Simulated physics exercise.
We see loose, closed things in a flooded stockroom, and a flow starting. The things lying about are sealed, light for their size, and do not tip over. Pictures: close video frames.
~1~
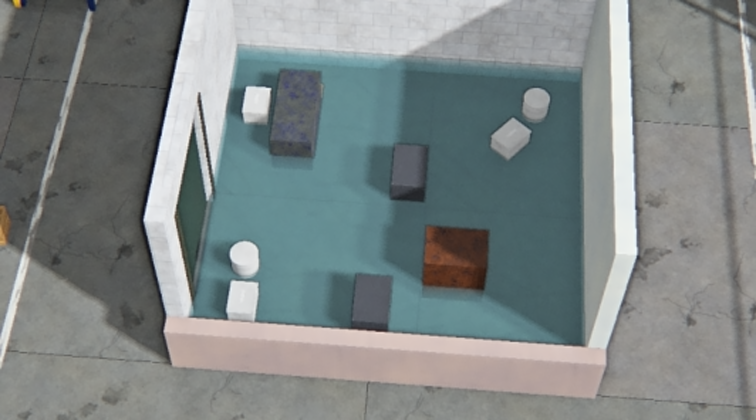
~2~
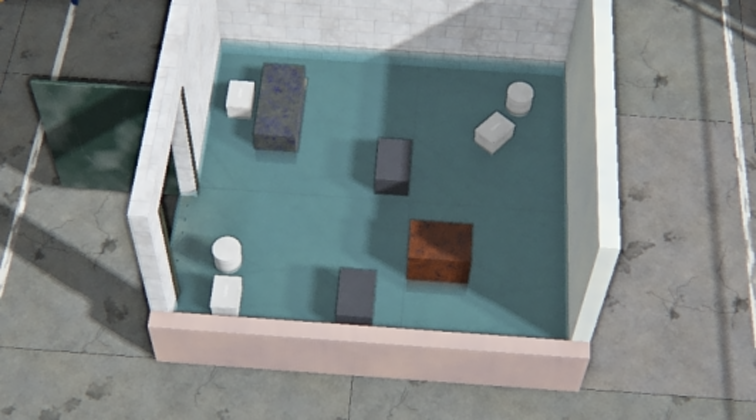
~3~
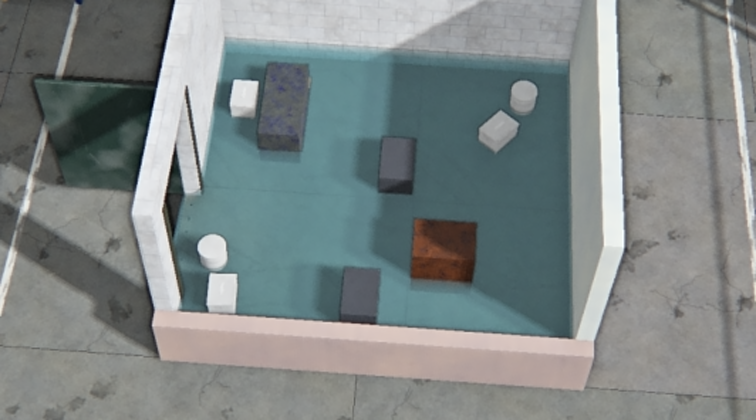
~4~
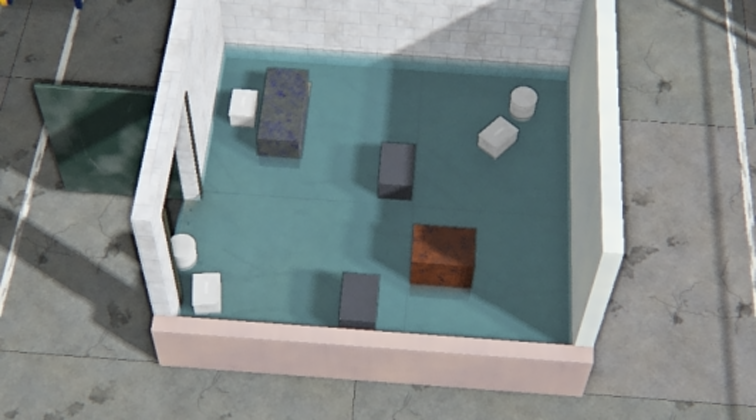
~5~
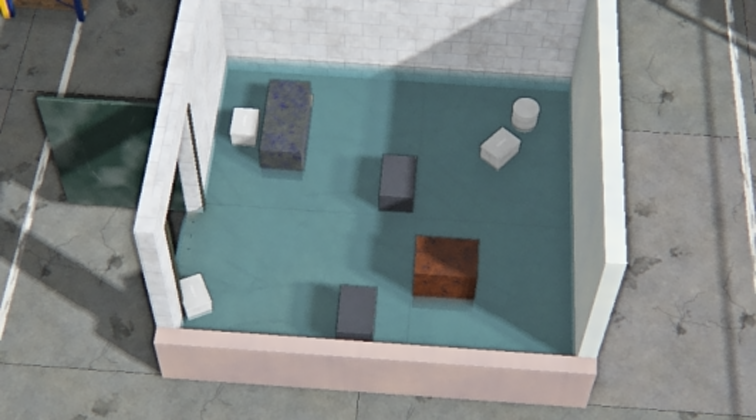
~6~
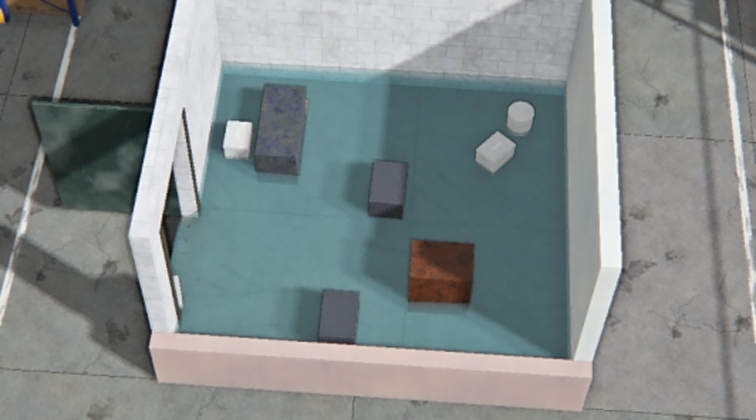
A flooded stockroom with pale walls stands on grey paving, seen from high above by a slightly shifting camera. White totes and drums, dark grey boxes, a mottled dark block and a rusty-brown crate sit in teal water. A dark green door swings outward on the left, the nearby drum drifts out of sight through the doorway, the lower-left tote follows into the opening, and other pieces shift slightly.
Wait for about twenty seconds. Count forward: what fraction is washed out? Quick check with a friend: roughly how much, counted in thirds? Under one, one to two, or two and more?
It reaches two thirds.
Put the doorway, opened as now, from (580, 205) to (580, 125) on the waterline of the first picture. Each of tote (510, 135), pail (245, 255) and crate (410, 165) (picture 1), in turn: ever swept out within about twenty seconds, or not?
First exits, second never exits, third exits.
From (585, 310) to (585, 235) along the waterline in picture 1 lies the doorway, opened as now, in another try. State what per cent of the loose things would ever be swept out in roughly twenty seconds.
My figure is 60 in a hundred.
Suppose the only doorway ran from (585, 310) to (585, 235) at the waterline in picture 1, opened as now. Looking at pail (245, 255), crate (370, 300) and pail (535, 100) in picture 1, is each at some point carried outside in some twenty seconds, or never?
Going through them in turn: Remains behind; escaped; escaped.
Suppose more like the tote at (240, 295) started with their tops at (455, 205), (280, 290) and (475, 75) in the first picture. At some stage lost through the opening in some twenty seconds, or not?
Summary in sequence: Exits at some point, exits at some point, never leaves.
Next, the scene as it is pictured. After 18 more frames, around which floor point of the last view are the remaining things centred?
Roughly at (473, 165).
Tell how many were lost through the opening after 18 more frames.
That comes to 5.
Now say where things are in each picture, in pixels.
In the first picture, a tote at (242, 297), afloat; a tote at (256, 100) floats; 0 of 7 have shifted.
In the second picture, a tote at (226, 292), afloat; a tote at (240, 94), afloat; 0 of 7 have shifted.
In the third picture, a tote at (222, 289) floats, close to its start; a tote at (244, 93) floats; 2 of 7 have shifted.
In the fourth picture, a tote at (206, 289), afloat, a stride from its start; a tote at (243, 103), afloat, close to its start; 2 of 7 have shifted.
In the fifth picture, a tote at (193, 292), afloat, a stride from its start; a tote at (244, 121) floats, close to its start; 4 of 7 have shifted.
In the sixth picture, a tote at (162, 290) floats, a stride from its start; a tote at (238, 134), afloat, close to its start; 5 of 7 have shifted.
A moment on, 2 of 7 are out; 5 afloat.
Next, 5 of 7 are out; 2 afloat.
Later, 5 of 7 are out; 2 afloat.
In the end, 5 of 7 are out; 2 afloat.
